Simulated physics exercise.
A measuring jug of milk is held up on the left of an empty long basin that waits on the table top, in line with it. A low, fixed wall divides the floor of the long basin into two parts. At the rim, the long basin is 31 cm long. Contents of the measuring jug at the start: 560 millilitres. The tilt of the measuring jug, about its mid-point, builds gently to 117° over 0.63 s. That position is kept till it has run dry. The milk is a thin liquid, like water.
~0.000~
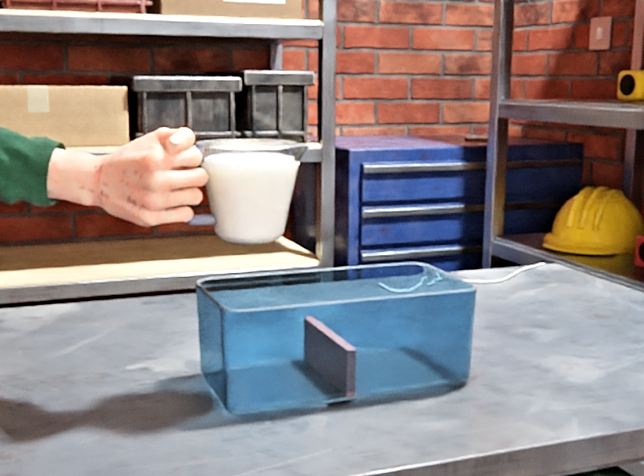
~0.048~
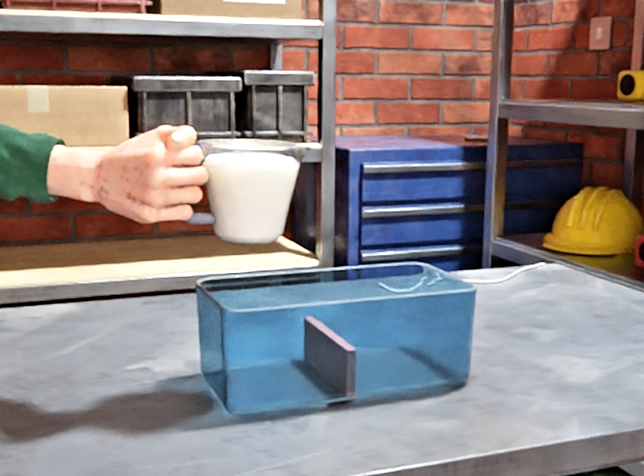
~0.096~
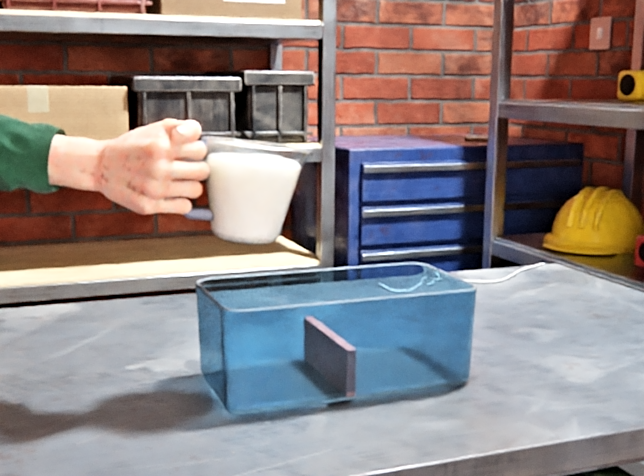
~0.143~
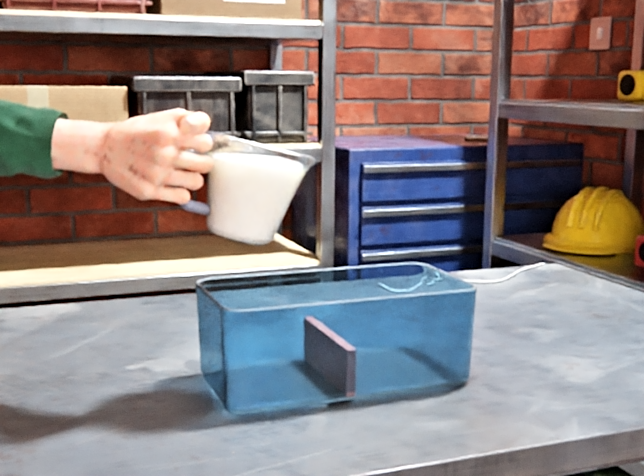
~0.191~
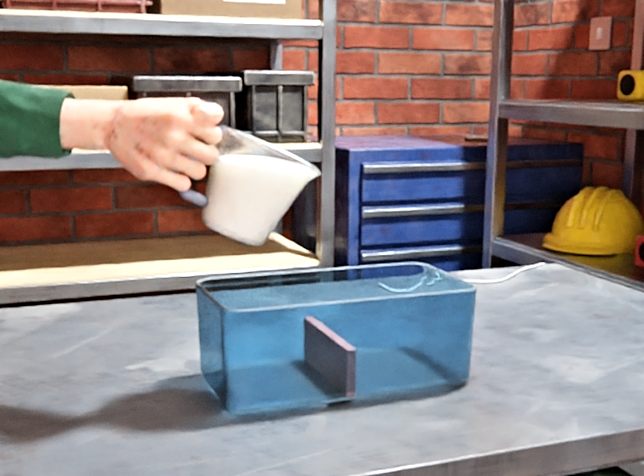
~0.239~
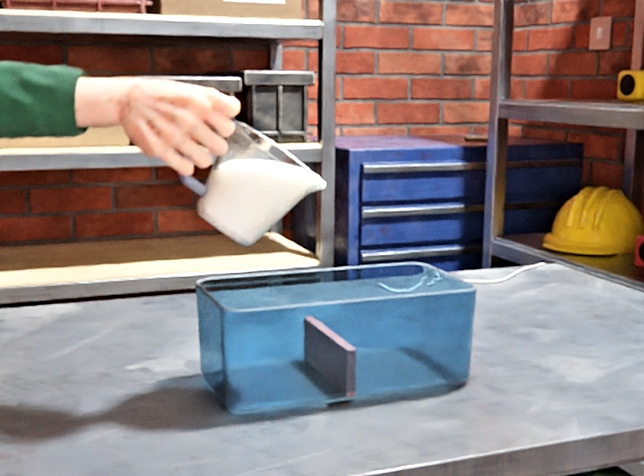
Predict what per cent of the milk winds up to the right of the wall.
Roughly 56 per cent is past the wall.
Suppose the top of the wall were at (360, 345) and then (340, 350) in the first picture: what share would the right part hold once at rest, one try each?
The first gives near 25 per cent and the second near 45 per cent.
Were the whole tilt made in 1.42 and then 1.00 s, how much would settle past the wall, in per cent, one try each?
First 85, then 75 per cent.
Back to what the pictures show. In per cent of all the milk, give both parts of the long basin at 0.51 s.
Near 5 on the left, 44 on the right.
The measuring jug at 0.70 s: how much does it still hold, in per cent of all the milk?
About 1 per cent.
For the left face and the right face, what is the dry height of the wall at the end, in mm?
Left 44 mm, right 44 mm.
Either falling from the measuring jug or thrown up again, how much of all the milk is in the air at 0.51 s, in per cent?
Some 22 per cent, I reckon.
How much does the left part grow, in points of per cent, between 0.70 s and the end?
2 %.
Then, 0.51 s in, the tilt is 106° and 31 per cent is still to pour, 5 is left of the wall and 43 right of it.
Then, 0.70 s in, the tilt is 117° and 1 per cent is still to pour, 40 is left of the wall and 55 right of it.
Then, 0.91 s in, the tilt is 117° and 0 per cent is still to pour, 42 is left of the wall and 55 right of it.
Then, 1.13 s in, the tilt is 117° and 0 per cent is still to pour, 42 is left of the wall and 56 right of it.
Finally, 42 per cent lies left of the wall, 56 right of it and 2 outside.
